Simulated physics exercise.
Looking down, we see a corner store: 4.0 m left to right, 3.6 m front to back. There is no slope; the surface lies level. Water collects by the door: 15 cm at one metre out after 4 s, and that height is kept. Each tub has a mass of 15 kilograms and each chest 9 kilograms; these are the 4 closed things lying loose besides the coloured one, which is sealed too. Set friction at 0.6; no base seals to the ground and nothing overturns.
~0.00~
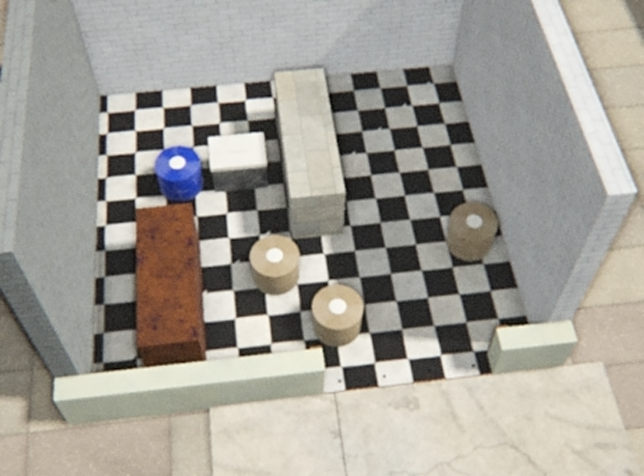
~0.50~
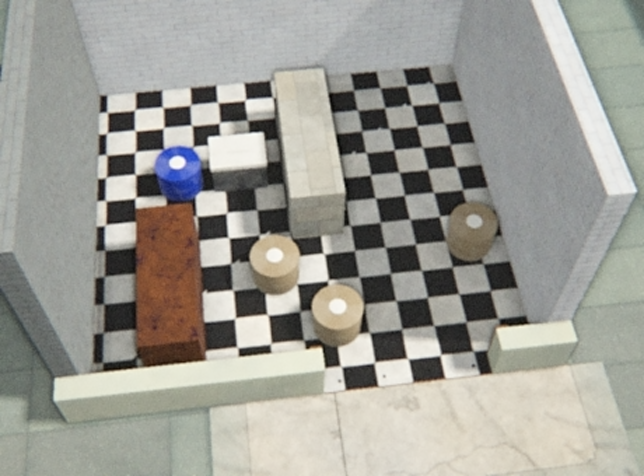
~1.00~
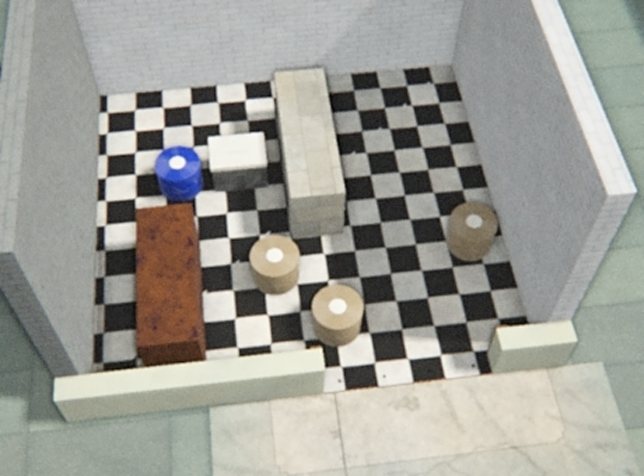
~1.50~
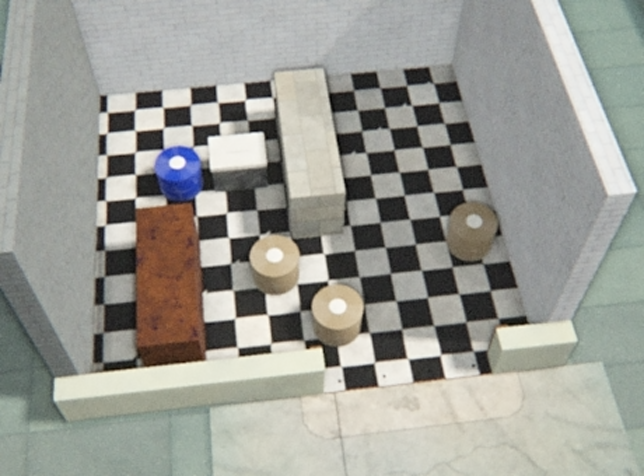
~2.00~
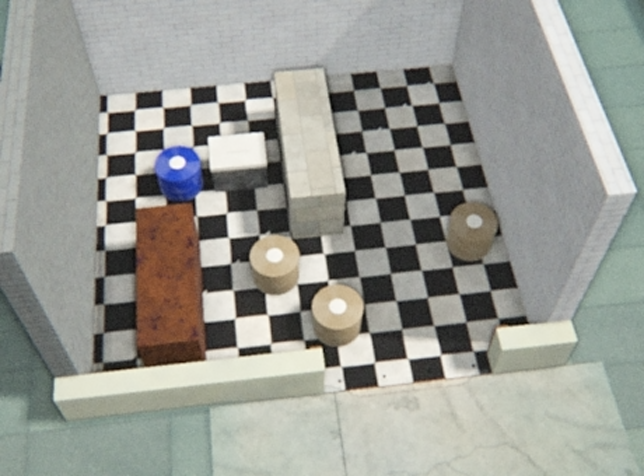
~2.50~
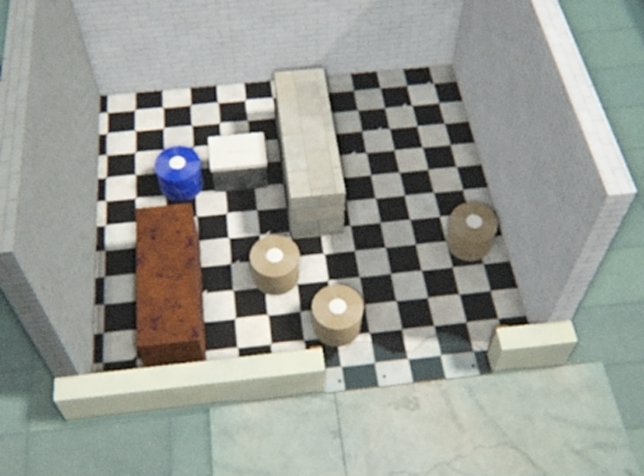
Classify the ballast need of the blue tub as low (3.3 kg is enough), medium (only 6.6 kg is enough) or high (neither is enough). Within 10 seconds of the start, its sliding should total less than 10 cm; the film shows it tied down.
Medium.
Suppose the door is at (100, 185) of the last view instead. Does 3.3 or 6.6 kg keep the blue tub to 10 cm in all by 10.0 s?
In that case both options fail.
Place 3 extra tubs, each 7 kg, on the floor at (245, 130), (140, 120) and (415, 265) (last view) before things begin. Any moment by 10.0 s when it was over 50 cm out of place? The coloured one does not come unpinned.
In turn: Short of it, less, past it.
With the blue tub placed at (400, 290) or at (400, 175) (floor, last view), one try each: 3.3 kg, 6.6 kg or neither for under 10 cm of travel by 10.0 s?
Try by try, no option works; no option works.
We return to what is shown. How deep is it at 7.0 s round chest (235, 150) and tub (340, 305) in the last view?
First about 2 cm, second about 5 cm.
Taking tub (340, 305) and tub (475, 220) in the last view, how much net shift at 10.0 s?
Shifts: 20 cm / 50 cm.
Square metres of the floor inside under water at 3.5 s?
Somewhere around 1.5 m2, roughly.
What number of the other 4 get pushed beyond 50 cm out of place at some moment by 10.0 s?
The count comes to 1.
After 3.5 s the blue tub would be 0 cm from its start with 3.3 kg and 0 cm from its start with 6.6 kg; 0 cm of water round it then.
After 4.5 s the blue tub would be 0 cm from its start with 3.3 kg and 0 cm from its start with 6.6 kg; 0 cm of water round it then.
After 7.0 s the blue tub would be 0 cm from its start with 3.3 kg and 0 cm from its start with 6.6 kg; 2 cm of water round it then.
After 10.0 s the blue tub would be 37 cm from its start with 3.3 kg and 1 cm from its start with 6.6 kg; 3 cm of water round it then.
